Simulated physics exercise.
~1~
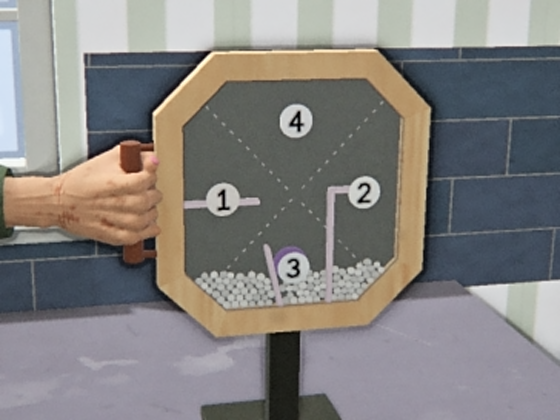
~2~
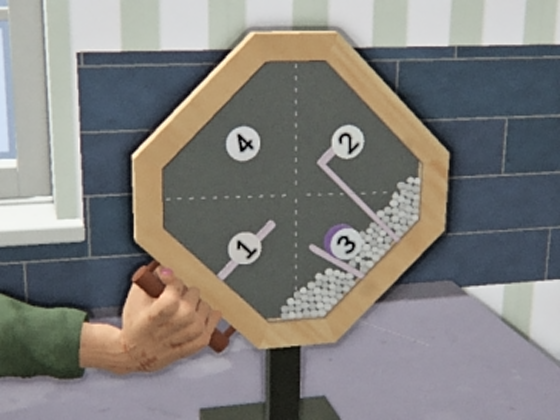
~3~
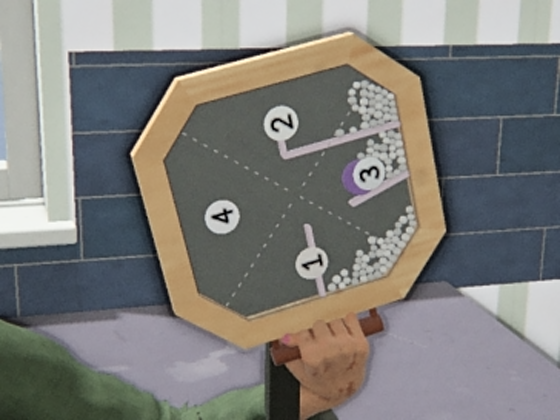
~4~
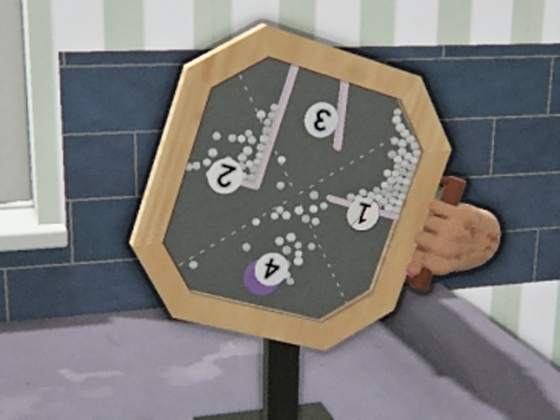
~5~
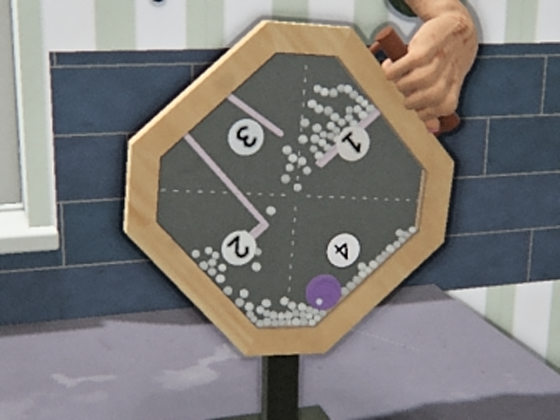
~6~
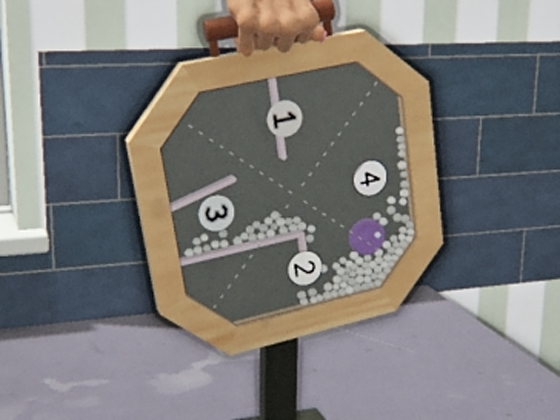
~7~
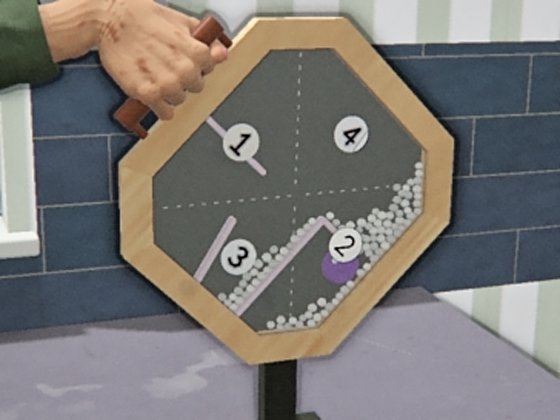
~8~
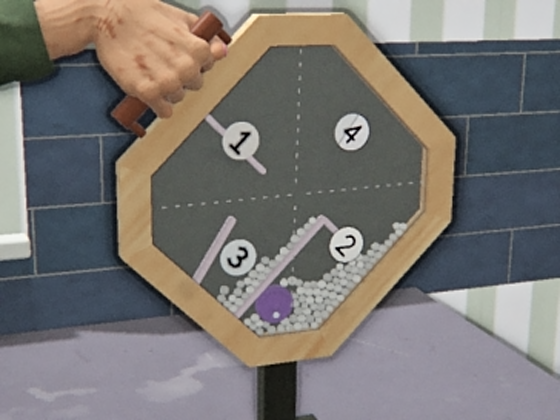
In this clip, a hand turns a wood-framed octagonal case of small white beads and a purple disc anticlockwise through most of a full turn, spilling them past inner ledges, until they settle along the bottom, mostly in wedge two, with the rest in wedge three.
